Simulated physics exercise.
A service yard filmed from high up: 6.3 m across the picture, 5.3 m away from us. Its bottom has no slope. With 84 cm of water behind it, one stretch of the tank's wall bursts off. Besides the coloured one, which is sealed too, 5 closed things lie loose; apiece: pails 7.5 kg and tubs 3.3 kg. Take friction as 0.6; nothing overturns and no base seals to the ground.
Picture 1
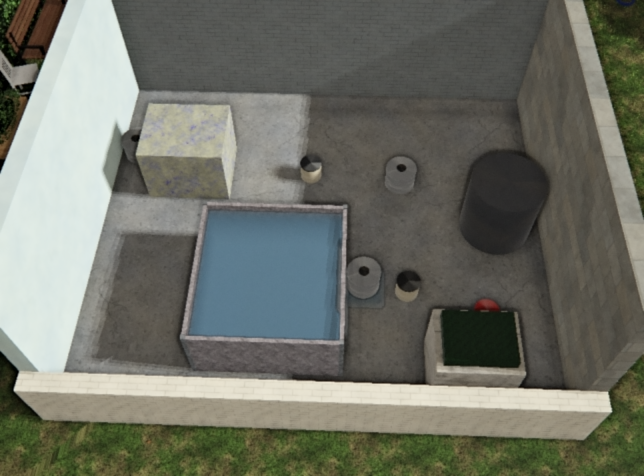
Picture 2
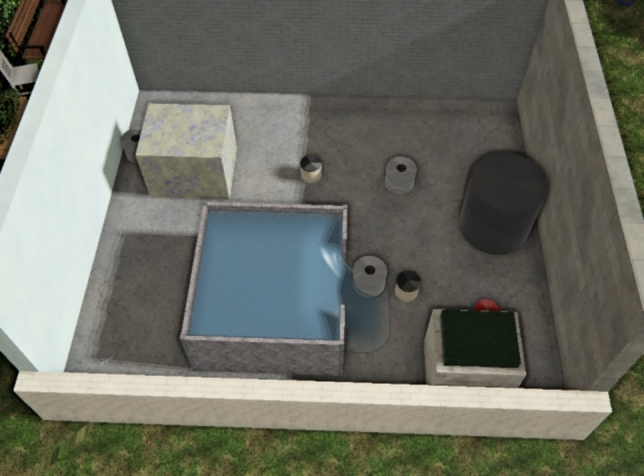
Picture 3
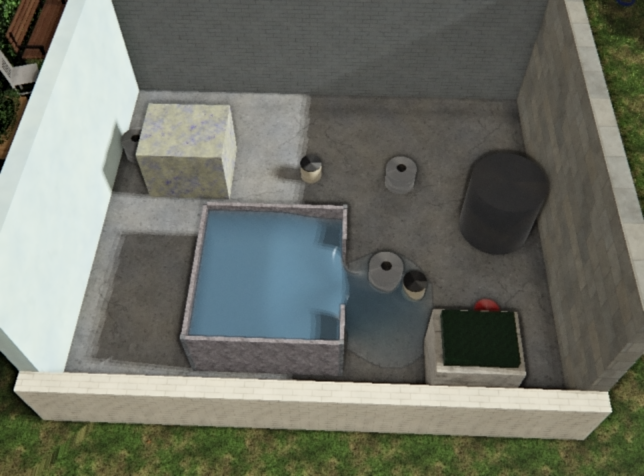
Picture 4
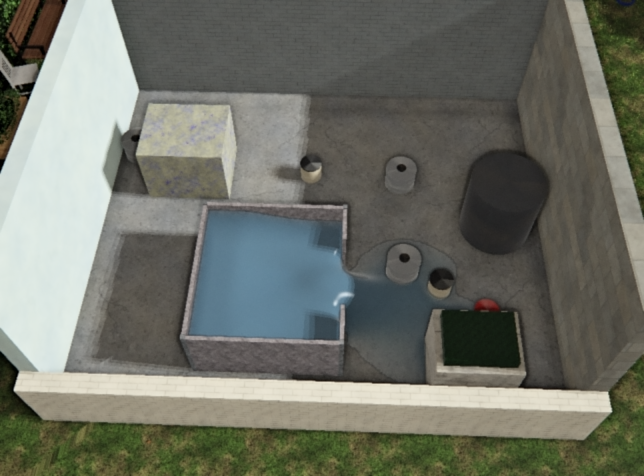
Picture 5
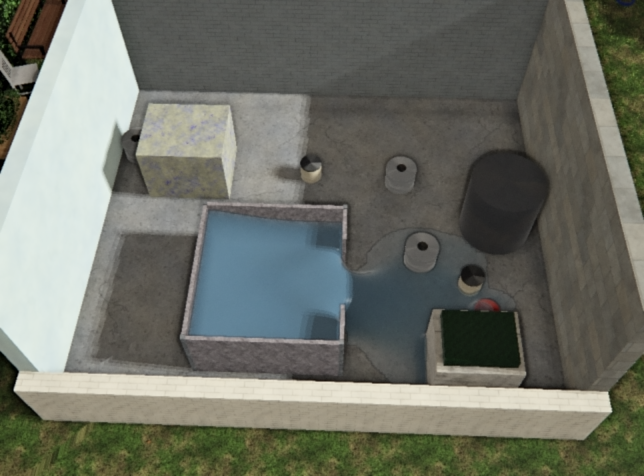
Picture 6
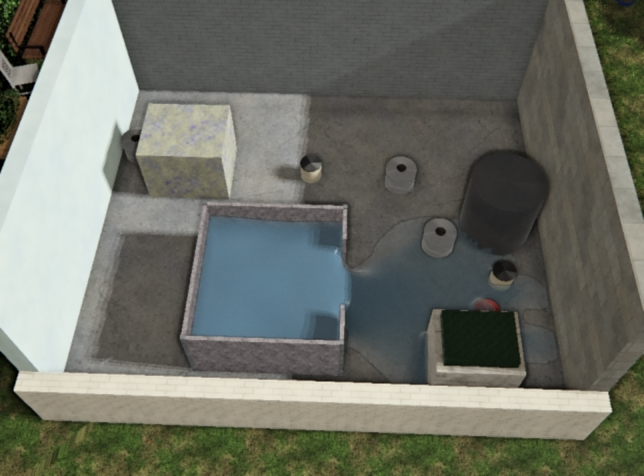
At first, a walled yard seen from above holds a full square tank, a pale block, a dark cylinder and several loose pails and tubs. Then the tank's right side opens and water spreads rightward across the floor, pushing a nearby tub and pail along while the red pail stays put.
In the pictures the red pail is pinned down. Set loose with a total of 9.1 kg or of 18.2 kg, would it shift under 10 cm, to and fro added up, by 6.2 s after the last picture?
I expect that neither weight holds it.
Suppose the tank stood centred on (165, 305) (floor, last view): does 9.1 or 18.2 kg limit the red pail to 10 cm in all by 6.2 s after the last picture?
Then neither load is enough.
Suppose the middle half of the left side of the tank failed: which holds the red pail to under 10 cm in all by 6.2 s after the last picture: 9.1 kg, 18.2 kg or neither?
Then the smaller load will do.
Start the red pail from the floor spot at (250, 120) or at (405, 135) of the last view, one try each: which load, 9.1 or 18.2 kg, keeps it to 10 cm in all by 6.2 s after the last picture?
In that order: Only the larger holds; only the larger holds.
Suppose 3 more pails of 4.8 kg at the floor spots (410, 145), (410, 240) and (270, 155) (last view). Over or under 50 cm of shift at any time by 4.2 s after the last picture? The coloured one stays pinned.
In that order: Over, over, short of it.
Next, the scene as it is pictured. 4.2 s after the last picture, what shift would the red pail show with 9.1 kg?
Roughly 250 cm.
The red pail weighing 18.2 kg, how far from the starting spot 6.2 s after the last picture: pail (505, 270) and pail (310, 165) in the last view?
In that order: 200 cm, 40 cm.
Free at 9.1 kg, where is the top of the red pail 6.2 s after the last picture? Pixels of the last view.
Around (411, 112).
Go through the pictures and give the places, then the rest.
The red pail at (487, 310), on the bottom; water covers 3.4 m2; 0 of 6 have shifted, in the first frame.
The red pail at (487, 310) rests on the ground; water covers 4.1 m2; 1 of 6 have shifted, in the second frame.
The red pail at (487, 310), on the bottom; water covers 5.0 m2; 2 of 6 have shifted, in the third frame.
The red pail at (487, 310) rests on the ground; water covers 6.0 m2; 2 of 6 have shifted, in the fourth frame.
The red pail at (487, 310) rests on the ground; 7.0 m2 under water; 2 of 6 have shifted, in the fifth frame.
The red pail at (487, 310) rests on the ground; water covers 8.0 m2; 2 of 6 have shifted, in the sixth frame.
Then, 0.6 s after the last picture the red pail would be 80 cm from its start with 9.1 kg and 69 cm from its start with 18.2 kg; 35 cm of water round it then.
Then, 2.3 s after the last picture the red pail would be 58 cm from its start with 9.1 kg and 89 cm from its start with 18.2 kg; 34 cm of water round it then.
Then, 4.2 s after the last picture the red pail would be 245 cm from its start with 9.1 kg and 82 cm from its start with 18.2 kg; 24 cm of water round it then.
Then, 6.2 s after the last picture the red pail would be 360 cm from its start with 9.1 kg and 89 cm from its start with 18.2 kg; 17 cm of water round it then.
